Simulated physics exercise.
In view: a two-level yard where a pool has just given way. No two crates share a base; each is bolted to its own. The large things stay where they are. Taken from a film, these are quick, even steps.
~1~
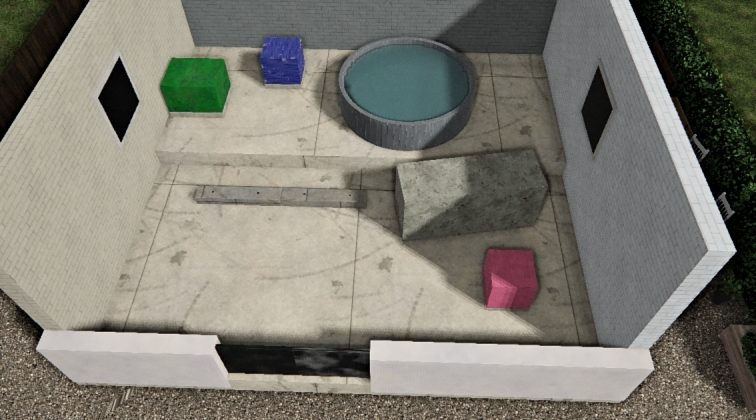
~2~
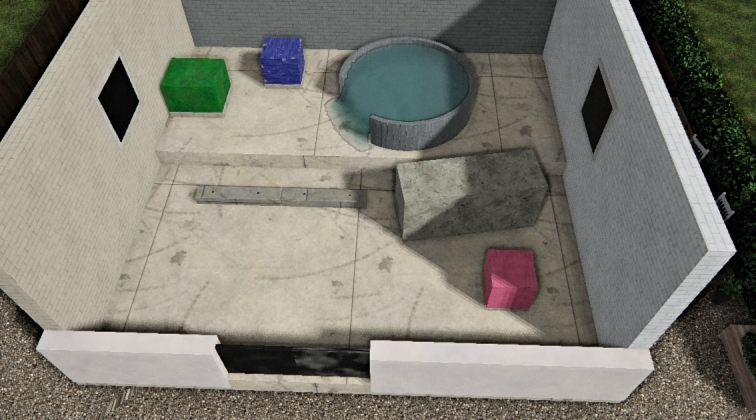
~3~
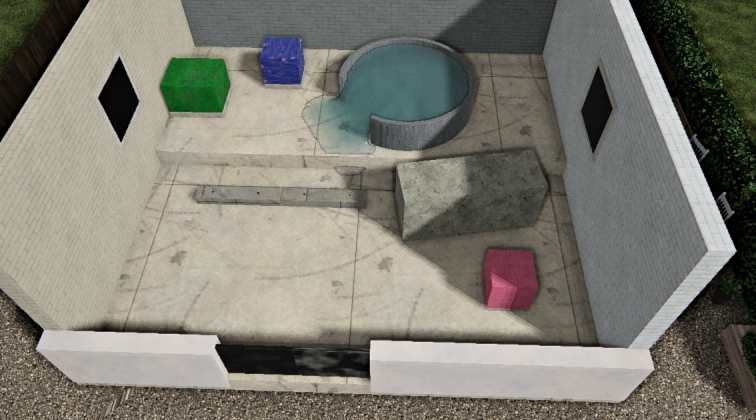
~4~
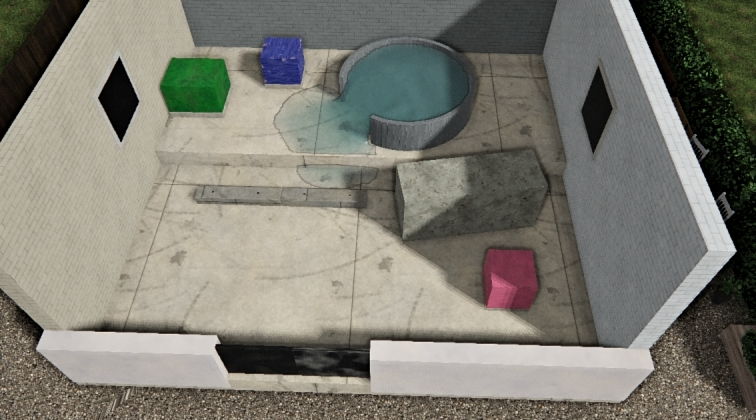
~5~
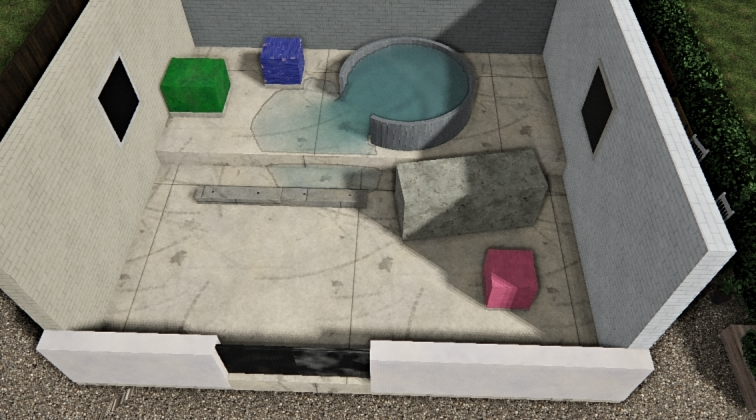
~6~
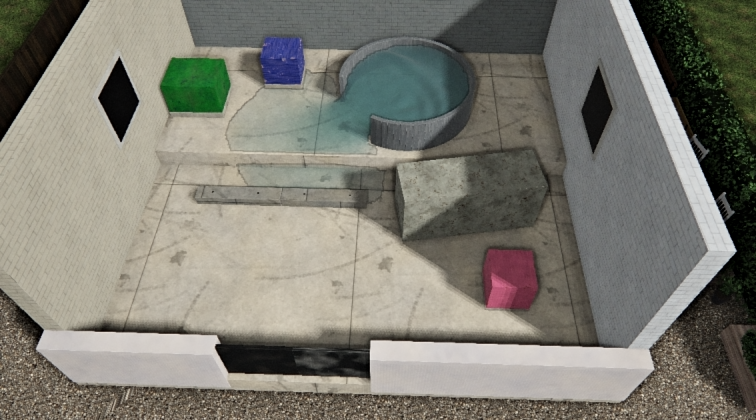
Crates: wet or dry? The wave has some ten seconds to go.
In order: Pink crate: Not safe; green crate: Not safe; blue crate: Safe.
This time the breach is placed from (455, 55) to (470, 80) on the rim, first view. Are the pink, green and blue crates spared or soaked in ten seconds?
Result: Pink crate gets overtopped, green crate is left untouched, blue crate is left untouched.
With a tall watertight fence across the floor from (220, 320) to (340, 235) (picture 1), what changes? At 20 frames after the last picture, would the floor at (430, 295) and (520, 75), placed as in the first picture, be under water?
Untouched, untouched.
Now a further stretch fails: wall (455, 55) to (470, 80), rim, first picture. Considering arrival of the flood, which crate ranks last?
I'd go with the green-painted one.
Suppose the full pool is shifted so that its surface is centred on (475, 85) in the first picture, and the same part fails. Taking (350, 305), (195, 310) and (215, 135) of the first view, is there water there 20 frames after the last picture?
Results in order - swamped, swamped, swamped.
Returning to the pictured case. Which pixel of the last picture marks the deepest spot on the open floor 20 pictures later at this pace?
I would choose the pixel (161, 167).
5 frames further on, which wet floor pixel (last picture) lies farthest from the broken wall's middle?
Look around (145, 211).
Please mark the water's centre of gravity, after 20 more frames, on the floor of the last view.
Around pixel (297, 150) of the last picture.
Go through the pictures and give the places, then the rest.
The first picture shows the round pool at (407, 81) is whole and still.
In the second picture, water pours out at (351, 117) and has run to (335, 100).
In the third picture, water pours out at (351, 118) and has run to (314, 102).
In the fourth picture, water pours out at (351, 118) and has run to (279, 118).
In the fifth picture, water pours out at (351, 118) and has run to (258, 133).
In the sixth picture, the front is at (233, 132), out from the gap at (351, 118).
A moment on, water covers 20 % of the floor; the pink crate not reached, the green crate water round its plinth, the blue crate water round its plinth.
Next, water covers 30 % of the floor; the pink crate not reached, the green crate water round its plinth, the blue crate water round its plinth.
Then, water covers 40 % of the floor; the pink crate not reached, the green crate water round its plinth, the blue crate water round its plinth.
Later, water covers 65 % of the floor; the pink crate water round its plinth, the green crate water round its plinth, the blue crate water round its plinth.
In the end, water covers 80 % of the floor; the pink crate was topped, the green crate was topped, the blue crate stayed above the water.
